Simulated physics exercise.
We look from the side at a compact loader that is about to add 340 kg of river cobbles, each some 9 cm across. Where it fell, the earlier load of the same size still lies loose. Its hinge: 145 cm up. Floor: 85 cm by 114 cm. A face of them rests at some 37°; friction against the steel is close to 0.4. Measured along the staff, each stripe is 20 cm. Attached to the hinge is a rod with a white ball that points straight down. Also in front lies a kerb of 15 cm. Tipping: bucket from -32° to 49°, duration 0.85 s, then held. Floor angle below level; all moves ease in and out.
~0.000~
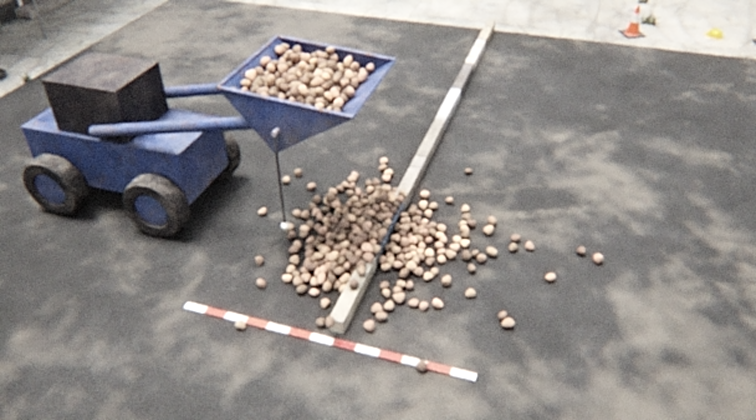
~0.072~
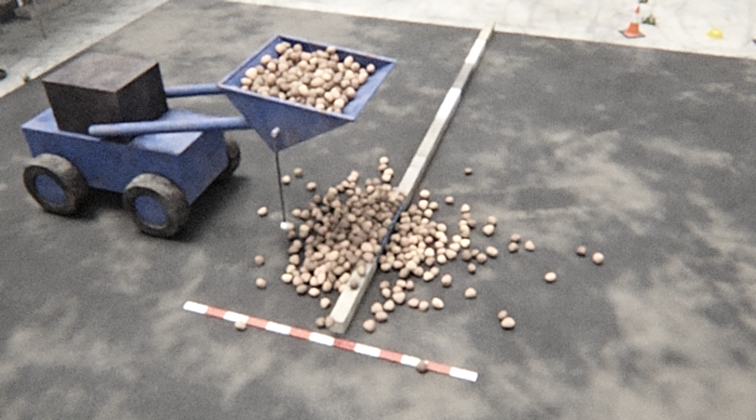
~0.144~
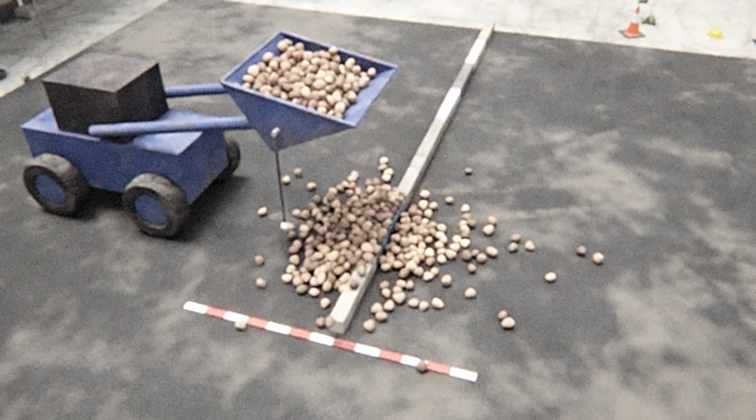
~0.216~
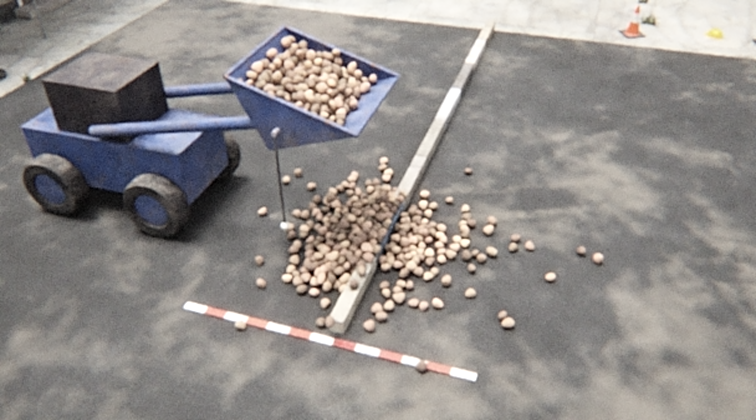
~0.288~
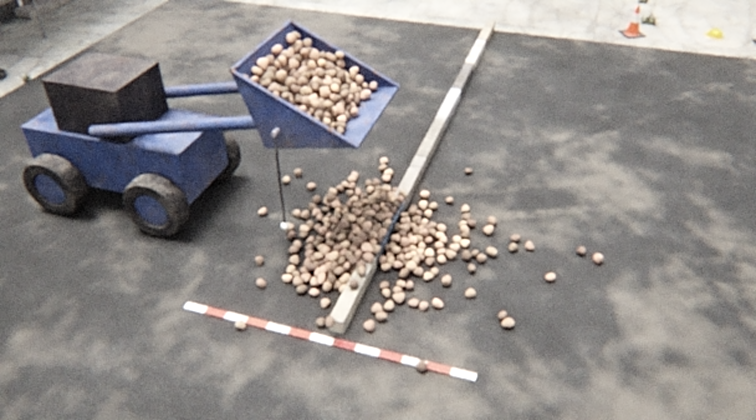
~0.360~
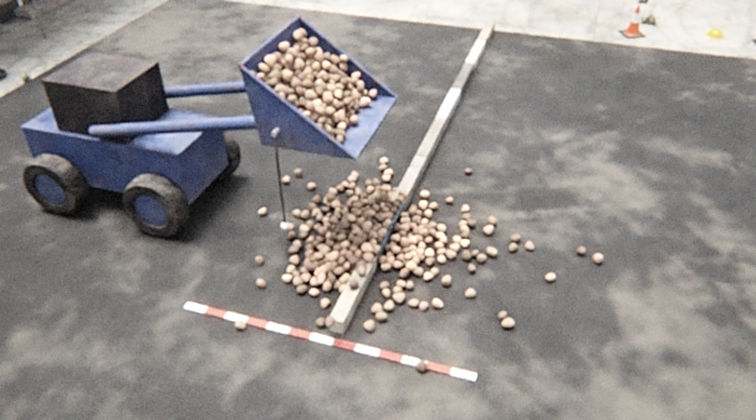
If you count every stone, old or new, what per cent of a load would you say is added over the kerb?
I would say about 67 per cent.
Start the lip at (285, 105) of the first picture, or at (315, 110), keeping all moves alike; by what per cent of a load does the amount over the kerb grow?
Case one about 0 %, case two about 20 %.
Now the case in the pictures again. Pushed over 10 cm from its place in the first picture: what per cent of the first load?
Around 20 in a hundred.
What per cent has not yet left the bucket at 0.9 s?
It keeps some 50 percent of its load.
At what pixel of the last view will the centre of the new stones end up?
Around (407, 241).
After 0.6 s the floor is at 37°; in per cent of one load, 100 in the bucket, 71 on this side of the kerb, 29 over the kerb; the foremost stones are at (538, 268).
After 0.9 s the floor is at 49°; in per cent of one load, 48 in the bucket, 122 on this side of the kerb, 30 over the kerb; the foremost stones are at (538, 268).
After 1.3 s the floor is at 49°; in per cent of one load, 0 in the bucket, 125 on this side of the kerb, 75 over the kerb; the foremost stones are at (538, 268).
After 3.9 s the floor is at 49°; in per cent of one load, 0 in the bucket, 104 on this side of the kerb, 96 over the kerb; the foremost stones are at (598, 304). Net gain over the kerb, 67.
